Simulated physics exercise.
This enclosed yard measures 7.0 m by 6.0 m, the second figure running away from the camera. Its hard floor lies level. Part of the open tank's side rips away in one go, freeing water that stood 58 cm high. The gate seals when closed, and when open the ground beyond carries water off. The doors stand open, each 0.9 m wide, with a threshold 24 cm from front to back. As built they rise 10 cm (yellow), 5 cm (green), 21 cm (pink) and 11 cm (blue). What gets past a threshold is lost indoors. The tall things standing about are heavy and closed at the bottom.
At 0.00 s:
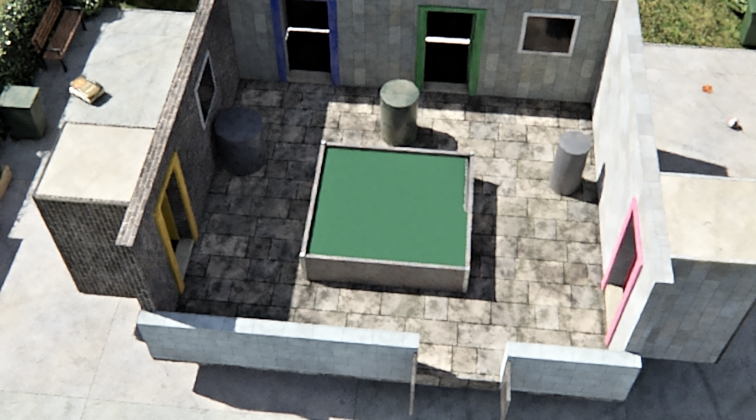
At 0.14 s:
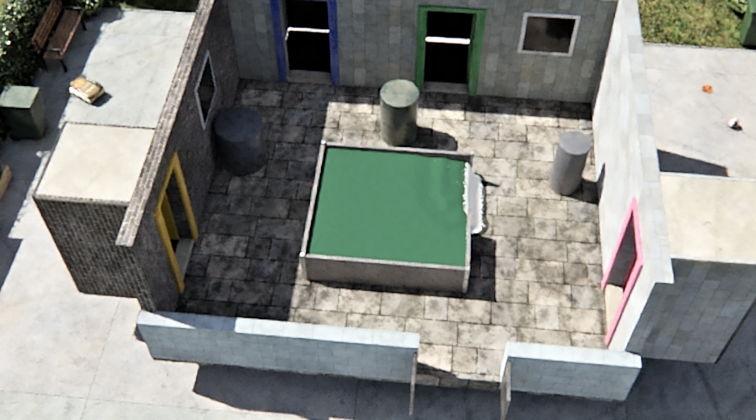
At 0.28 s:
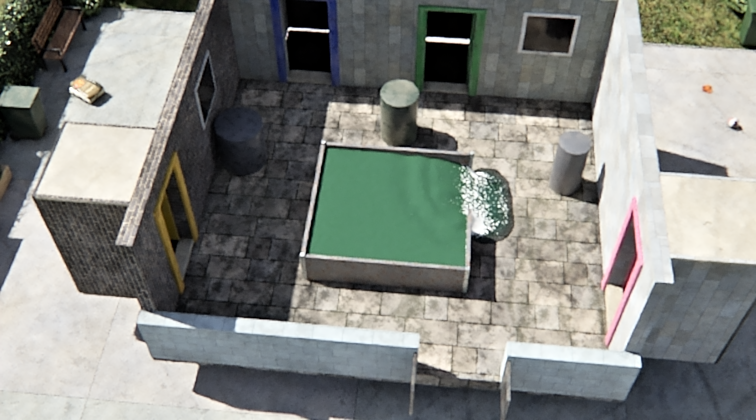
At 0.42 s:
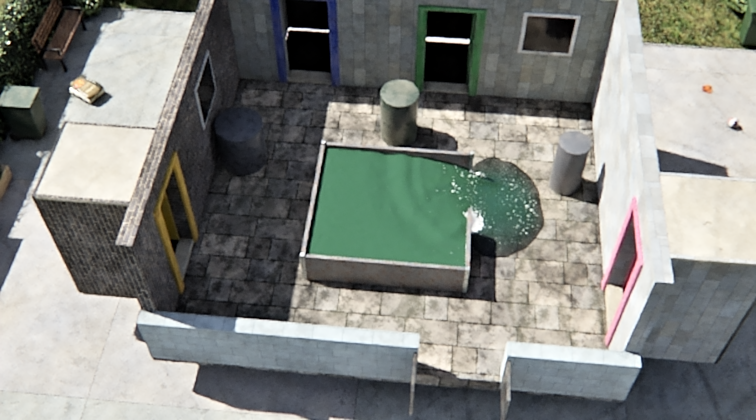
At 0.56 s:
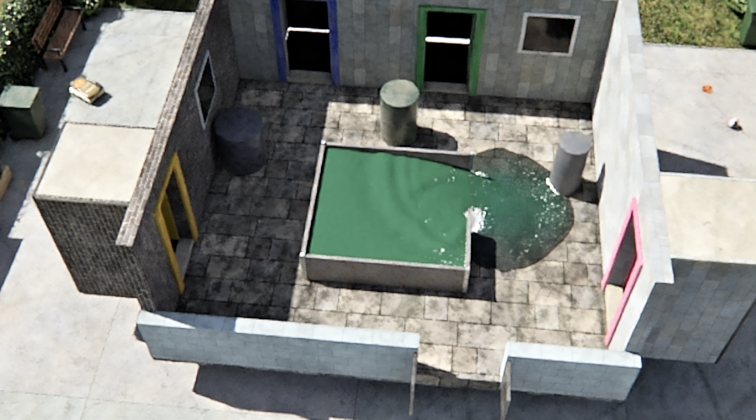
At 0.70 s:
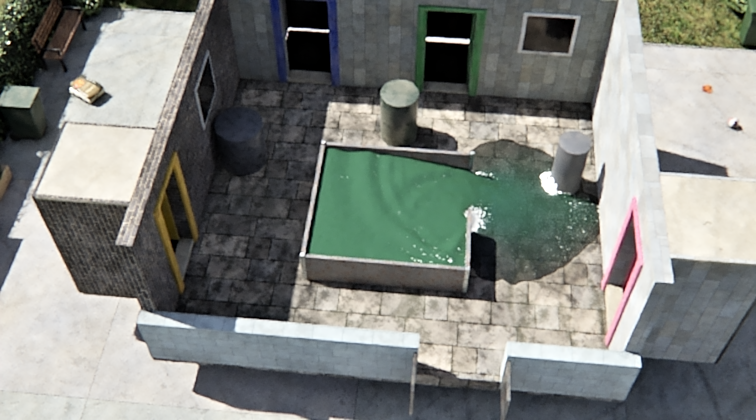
The clip shows a walled yard from above, where part of the right side of an open tank of green water gives way, and water pours out with white foam, spreading across the paving to a grey cylinder near the right wall.
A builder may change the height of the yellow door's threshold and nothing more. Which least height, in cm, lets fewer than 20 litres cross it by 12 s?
Some 6.5 cm above the ground.
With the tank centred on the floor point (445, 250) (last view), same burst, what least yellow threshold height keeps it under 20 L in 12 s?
About 8.0 cm.
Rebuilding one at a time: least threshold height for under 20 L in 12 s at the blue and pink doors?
Roughly 8.0 cm at blue and 9.0 cm at pink.
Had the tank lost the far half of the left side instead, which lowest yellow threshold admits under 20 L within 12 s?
Then roughly 12.0 cm.
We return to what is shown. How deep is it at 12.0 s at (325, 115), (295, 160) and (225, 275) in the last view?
About 9, 11 and 7 cm.
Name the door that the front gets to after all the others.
The yellow one.
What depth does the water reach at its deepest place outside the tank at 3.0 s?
Up to some 36 cm.
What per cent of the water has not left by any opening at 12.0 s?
About 94 per cent.
After 1.4 s water covers 20 % of the floor, deepest (38 cm) near (591, 212); it has not reached the yellow door.
After 3.0 s water covers 35 % of the floor, deepest (36 cm) near (566, 103); it has not reached the yellow door.
After 12.0 s water covers 100 % of the floor, deepest (14 cm) near (174, 319); 8 cm at the yellow door, 1 litre in over its 10 cm threshold.
At the yellow door as built, the water arrived by 6.3 s and peaked near 11 cm at 11.2 s.
Run again over the same 12 s with other heights there, 30 litres in over 6 cm, 5 litres over 8.5 cm. The limit of 20 litres is kept from about 6.5 cm up.
